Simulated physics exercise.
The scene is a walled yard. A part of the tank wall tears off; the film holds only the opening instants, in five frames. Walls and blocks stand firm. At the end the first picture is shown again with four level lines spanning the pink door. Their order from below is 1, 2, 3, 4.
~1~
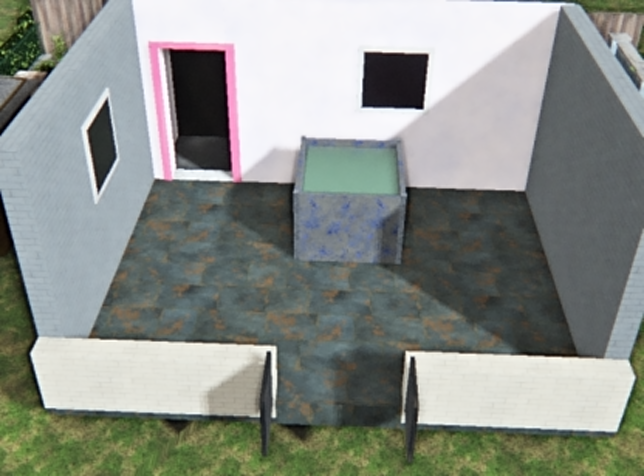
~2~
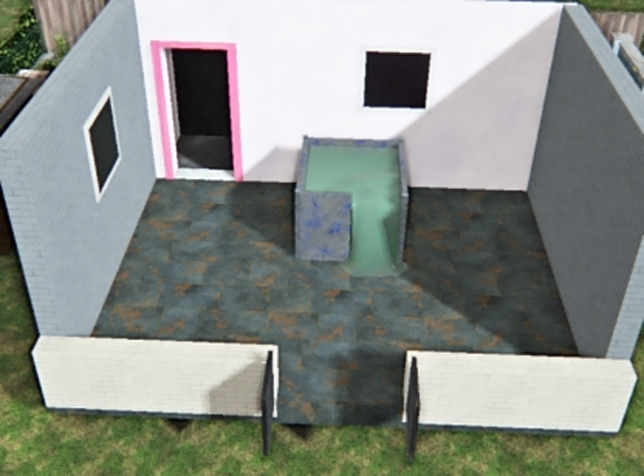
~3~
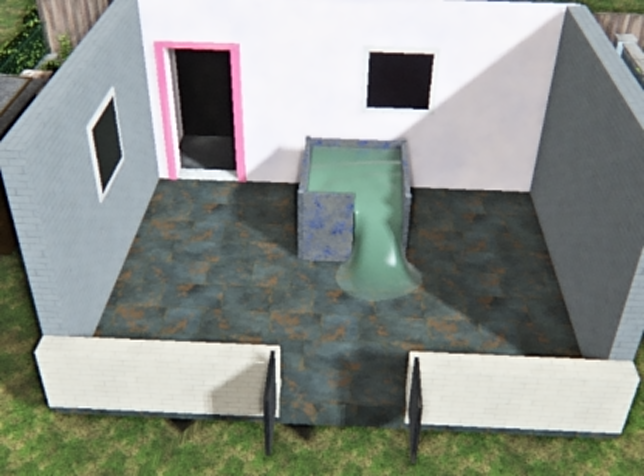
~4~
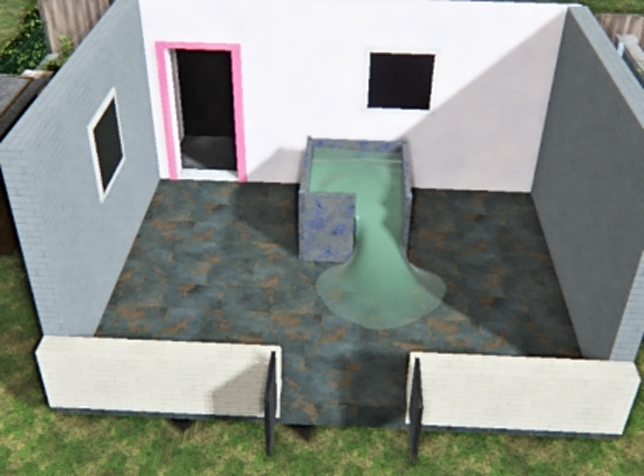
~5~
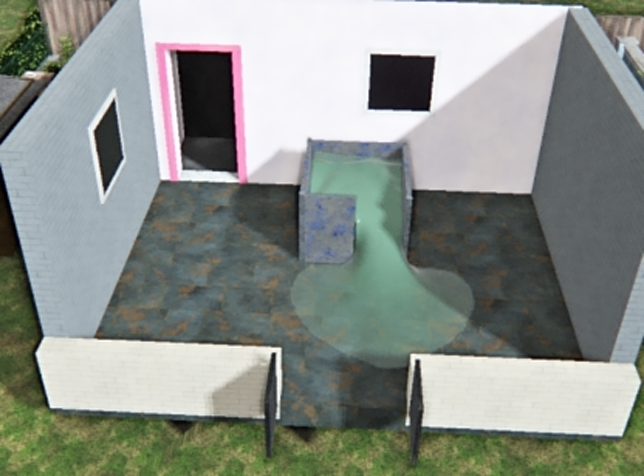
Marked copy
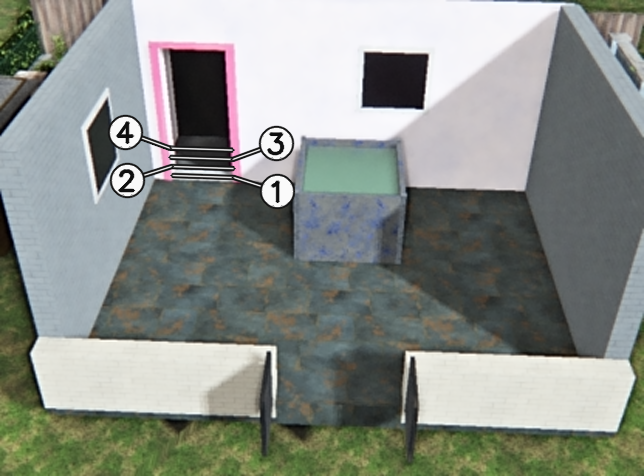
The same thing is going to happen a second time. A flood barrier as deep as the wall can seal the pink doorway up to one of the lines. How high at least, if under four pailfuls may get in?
The answer is line 1.
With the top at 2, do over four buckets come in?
No, not at all.
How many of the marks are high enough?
All of the four.
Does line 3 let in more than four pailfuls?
No.
In white, 1 at (203, 176); 2 at (202, 167); 3 at (201, 158); 4 at (200, 149); from the bottom up 1, 2, 3, 4.
If 1 is chosen, a splash gets over, under a bucket.
If 2 is chosen, nothing gets over.
If 3 is chosen, nothing gets over.
If 4 is chosen, nothing gets over.
